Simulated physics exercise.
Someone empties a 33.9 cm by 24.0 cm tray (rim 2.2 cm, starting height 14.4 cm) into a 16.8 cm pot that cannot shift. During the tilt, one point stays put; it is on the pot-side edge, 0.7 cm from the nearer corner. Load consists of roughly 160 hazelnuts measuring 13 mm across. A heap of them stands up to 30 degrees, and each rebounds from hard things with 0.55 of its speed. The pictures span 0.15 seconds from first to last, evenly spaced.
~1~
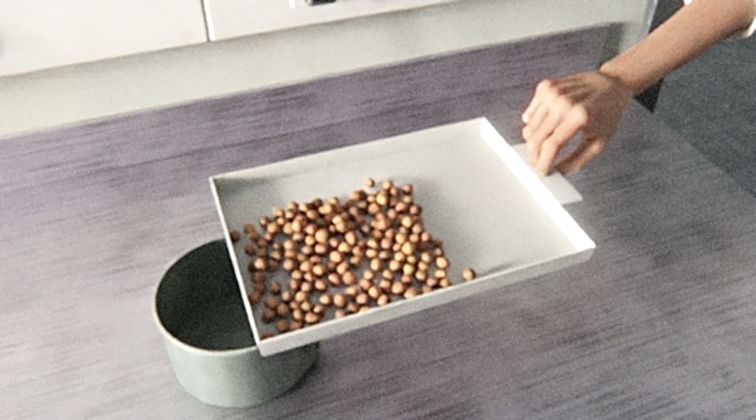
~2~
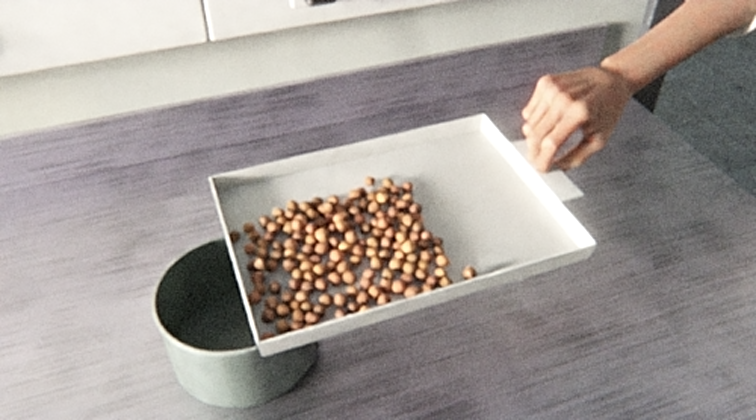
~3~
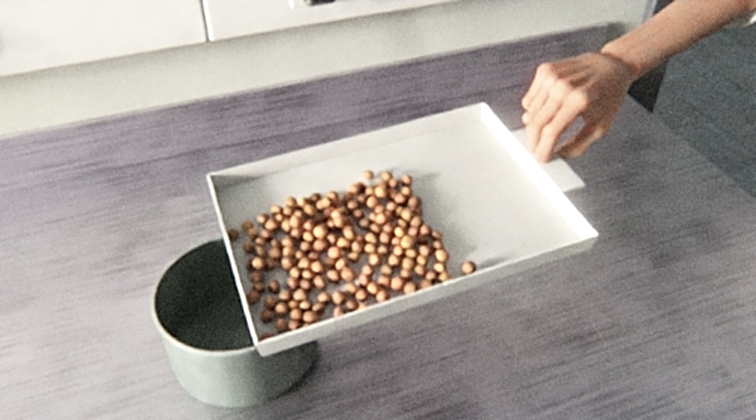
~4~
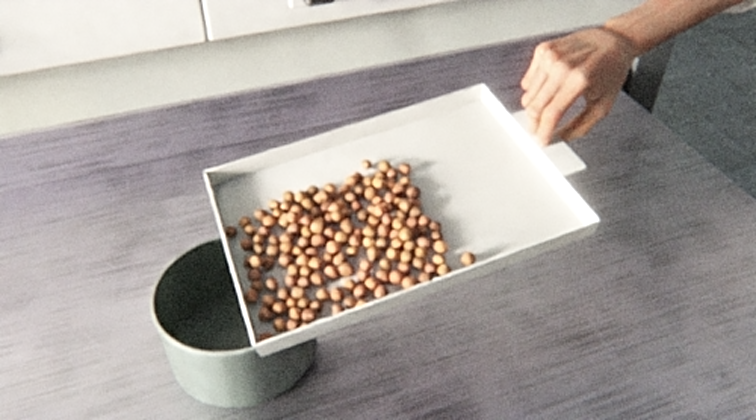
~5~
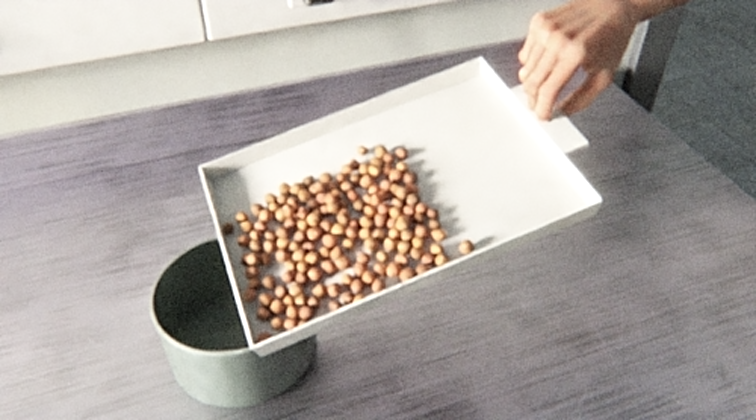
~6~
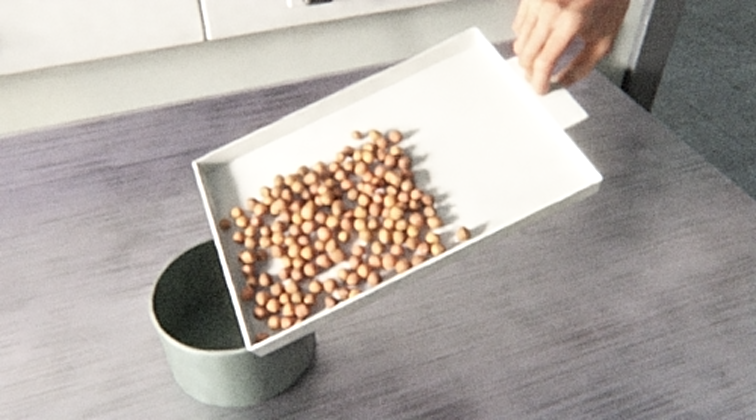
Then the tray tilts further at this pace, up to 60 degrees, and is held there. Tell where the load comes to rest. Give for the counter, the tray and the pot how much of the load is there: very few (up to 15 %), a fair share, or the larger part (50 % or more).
Counter: A fair share, tray: The larger part, pot: Very few.
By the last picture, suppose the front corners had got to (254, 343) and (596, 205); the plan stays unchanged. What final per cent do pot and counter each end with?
In the pot: 0 per cent; on the counter: 0 per cent.
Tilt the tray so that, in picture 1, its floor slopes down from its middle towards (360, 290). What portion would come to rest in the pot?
Near 0 percent, give or take.
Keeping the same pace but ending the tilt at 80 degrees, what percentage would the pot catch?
Then about 0 per cent.
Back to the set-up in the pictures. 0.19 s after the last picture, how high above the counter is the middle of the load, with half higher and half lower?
Height: Around 24 cm.
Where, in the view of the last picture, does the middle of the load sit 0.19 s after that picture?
Load centre est.: (270, 226) px.
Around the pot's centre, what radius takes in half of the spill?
Distance: Roughly 28 cm.
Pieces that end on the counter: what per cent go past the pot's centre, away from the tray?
Roughly 100 percent of the spill.
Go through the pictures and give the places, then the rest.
In the first picture, tray tilt 0 degrees, front corners at (260, 341) and (592, 245); middle of the pieces at (346, 249); pot at (234, 288).
In the second picture, tray tilt 1 degrees, front corners at (260, 341) and (593, 242); middle of the pieces at (346, 248).
In the third picture, tray tilt 3 degrees, front corners at (258, 342) and (594, 233), lowest corner left front; middle of the pieces at (344, 244).
In the fourth picture, tray tilt 7 degrees, front corners at (256, 343) and (596, 219), lowest corner left front; middle of the pieces at (342, 238).
In the fifth picture, tray tilt 13 degrees, front corners at (254, 345) and (598, 199), lowest corner left front; middle of the pieces at (339, 230).
In the sixth picture, tray tilt 19 degrees, front corners at (251, 346) and (598, 177), lowest corner left front; middle of the pieces at (334, 222); pot at (231, 288).
Then, 0.12 s after the last picture, tilt 42 degrees; the tray holds 100 %, the pot 0 %.
Then, 0.19 s after the last picture, tilt 56 degrees; the tray holds 100 %, the pot 0 %.
Then, 0.41 s after the last picture, tilt 60 degrees; the tray holds 80 %, the pot 0 %.
In the end, counter 35 %, tray 65 %, pot 0 %.
